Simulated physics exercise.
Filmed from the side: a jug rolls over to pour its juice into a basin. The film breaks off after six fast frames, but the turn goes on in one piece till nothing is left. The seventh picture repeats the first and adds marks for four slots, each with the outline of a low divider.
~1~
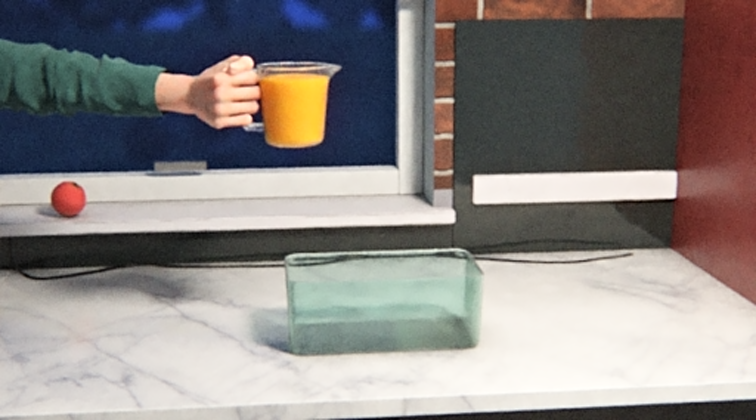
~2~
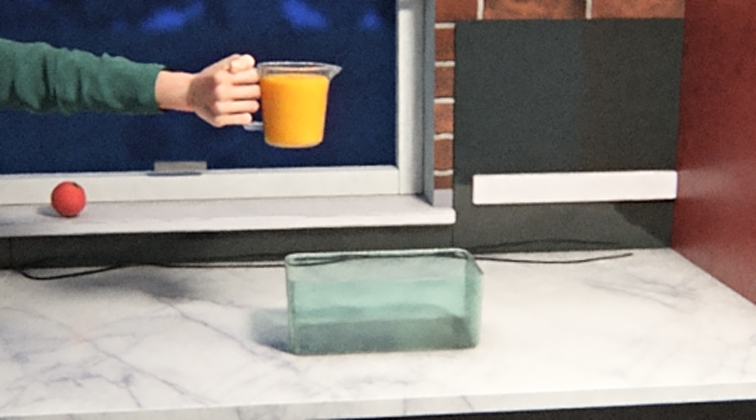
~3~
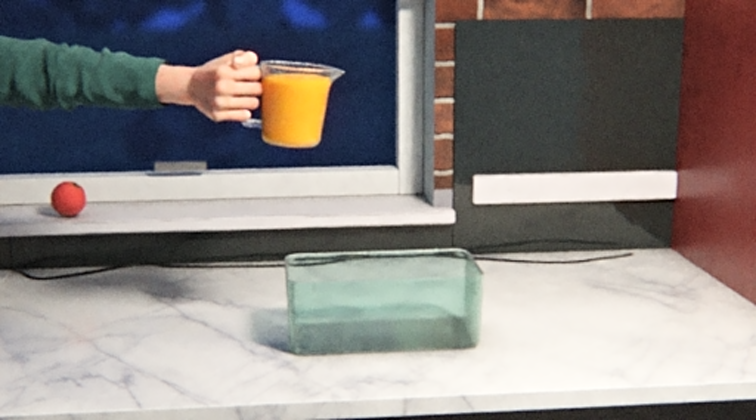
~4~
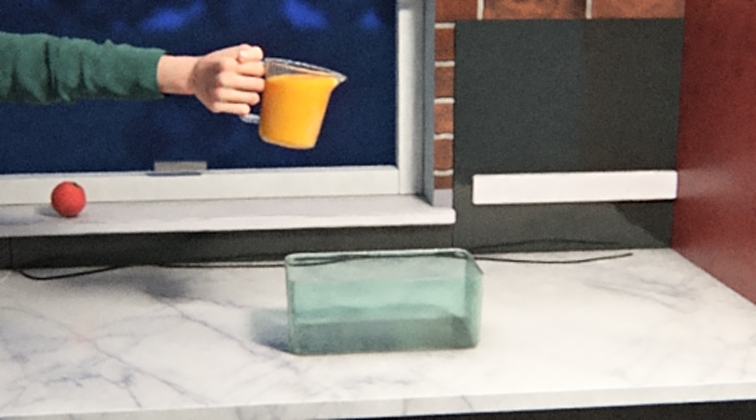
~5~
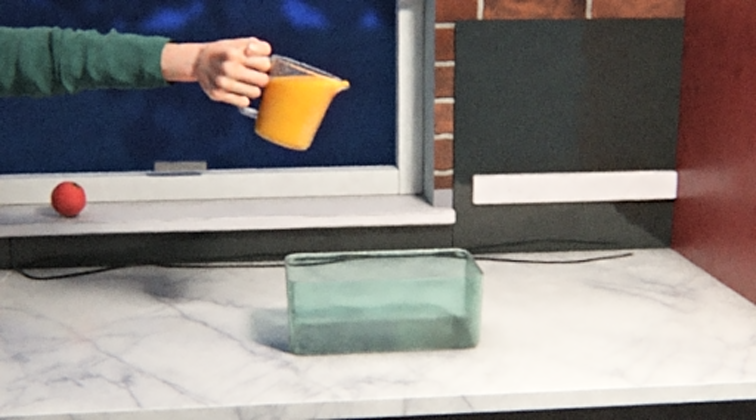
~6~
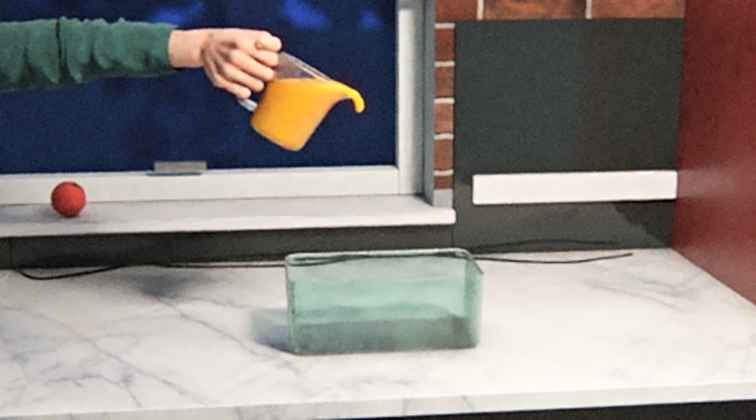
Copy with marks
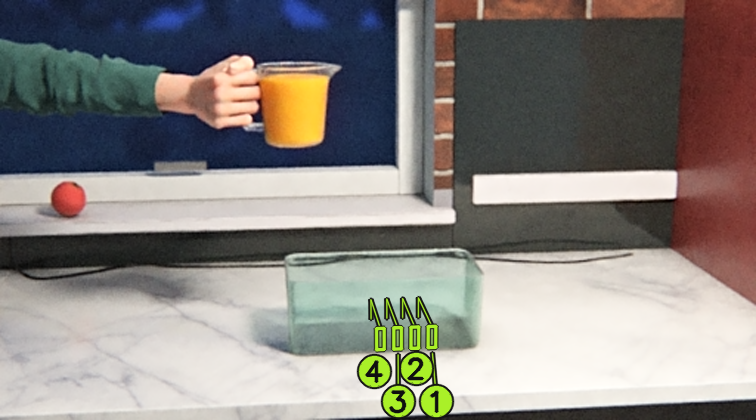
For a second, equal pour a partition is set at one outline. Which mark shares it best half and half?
Go for 2.
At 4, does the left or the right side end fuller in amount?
The right one.
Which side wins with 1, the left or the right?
The left side.
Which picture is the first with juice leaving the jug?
Picture 6.
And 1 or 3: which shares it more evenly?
The answer is 3.
In lime, 1 at (432, 353); 2 at (415, 353); 3 at (398, 354); 4 at (380, 355).
If 1 is chosen, about 88 % ends left of the wall and 7 % right of it; 5 % is lost outside.
If 2 is chosen, about 54 % ends left of the wall and 42 % right of it; 4 % is lost outside.
If 3 is chosen, about 26 % ends left of the wall and 71 % right of it; 3 % is lost outside.
If 4 is chosen, about 10 % ends left of the wall and 86 % right of it; 4 % is lost outside.
